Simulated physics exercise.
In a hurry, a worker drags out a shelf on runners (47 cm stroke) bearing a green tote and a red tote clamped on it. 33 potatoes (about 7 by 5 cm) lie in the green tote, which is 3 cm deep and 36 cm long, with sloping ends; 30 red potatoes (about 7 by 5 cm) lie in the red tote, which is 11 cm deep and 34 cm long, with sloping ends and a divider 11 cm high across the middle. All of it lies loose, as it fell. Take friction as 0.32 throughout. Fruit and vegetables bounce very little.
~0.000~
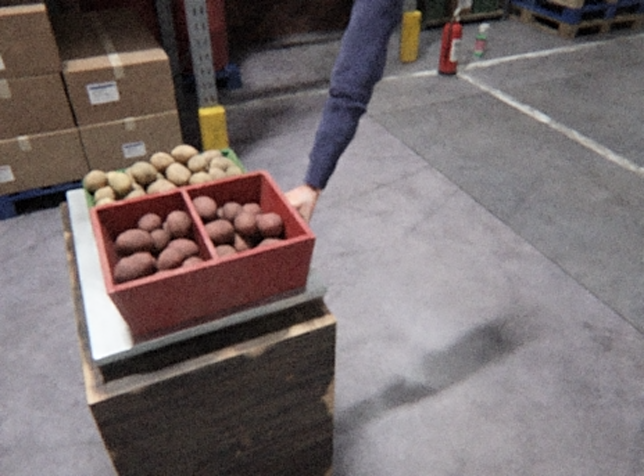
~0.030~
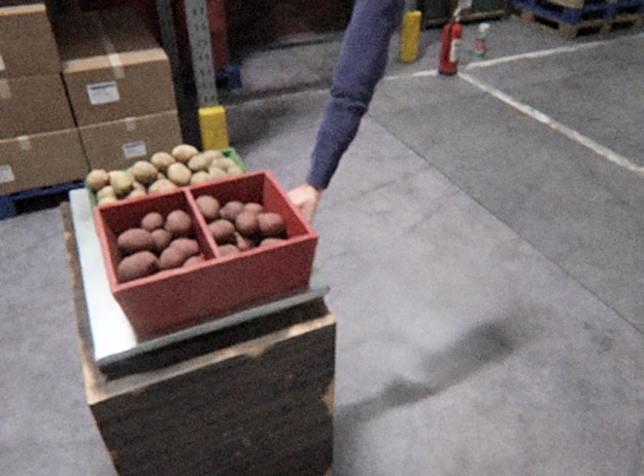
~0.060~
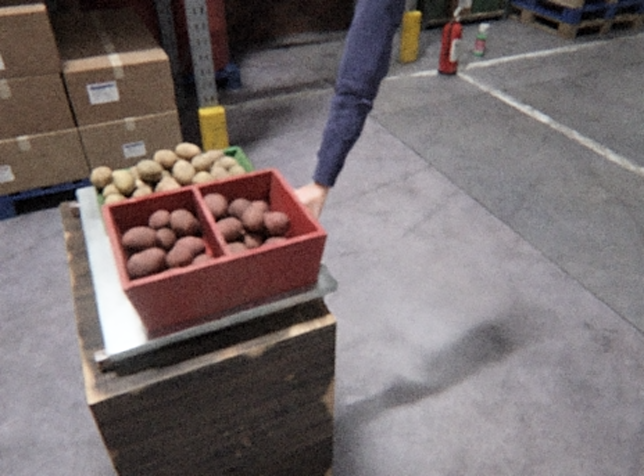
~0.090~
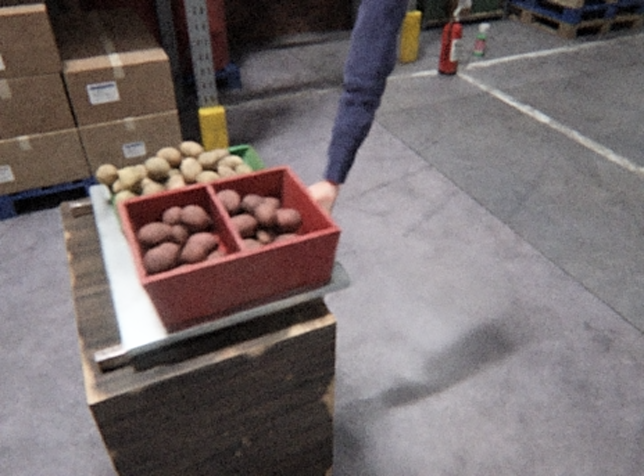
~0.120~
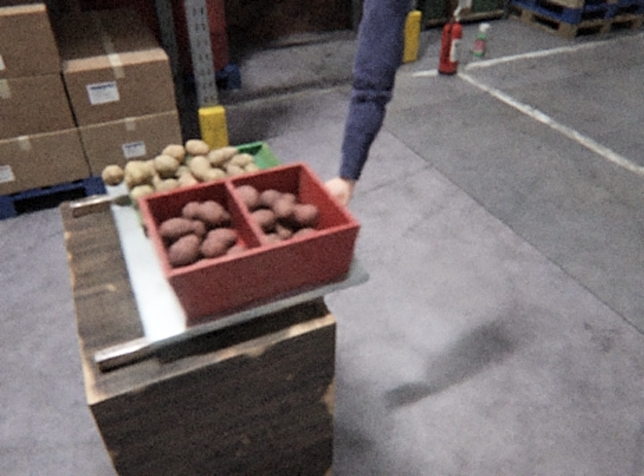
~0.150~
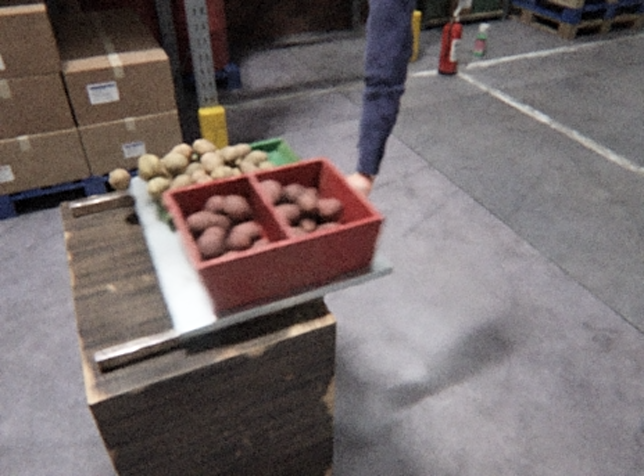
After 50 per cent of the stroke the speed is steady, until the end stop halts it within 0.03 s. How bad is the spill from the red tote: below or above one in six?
Less than a sixth of the red potatoes leave the red tote.
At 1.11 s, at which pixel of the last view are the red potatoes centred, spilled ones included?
At about (388, 205).
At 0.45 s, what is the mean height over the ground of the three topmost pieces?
Roughly 98 cm.
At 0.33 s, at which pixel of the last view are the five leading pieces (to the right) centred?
Around (406, 147).
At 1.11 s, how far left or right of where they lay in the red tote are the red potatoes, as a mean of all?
About 4 cm to the right.
After 0.25 s, the runners reach their end.
After 0.33 s, green tote 26 in, 7 out and red tote 30 in, 0 out.
After 0.45 s, green tote 21 in, 12 out and red tote 29 in, 1 out.
After 0.67 s, green tote 14 in, 19 out and red tote 29 in, 1 out.
When it is over (at 1.11 s), green tote 14 in, 19 out and red tote 29 in, 1 out. Asked share, 1 of 30, 3 per cent.
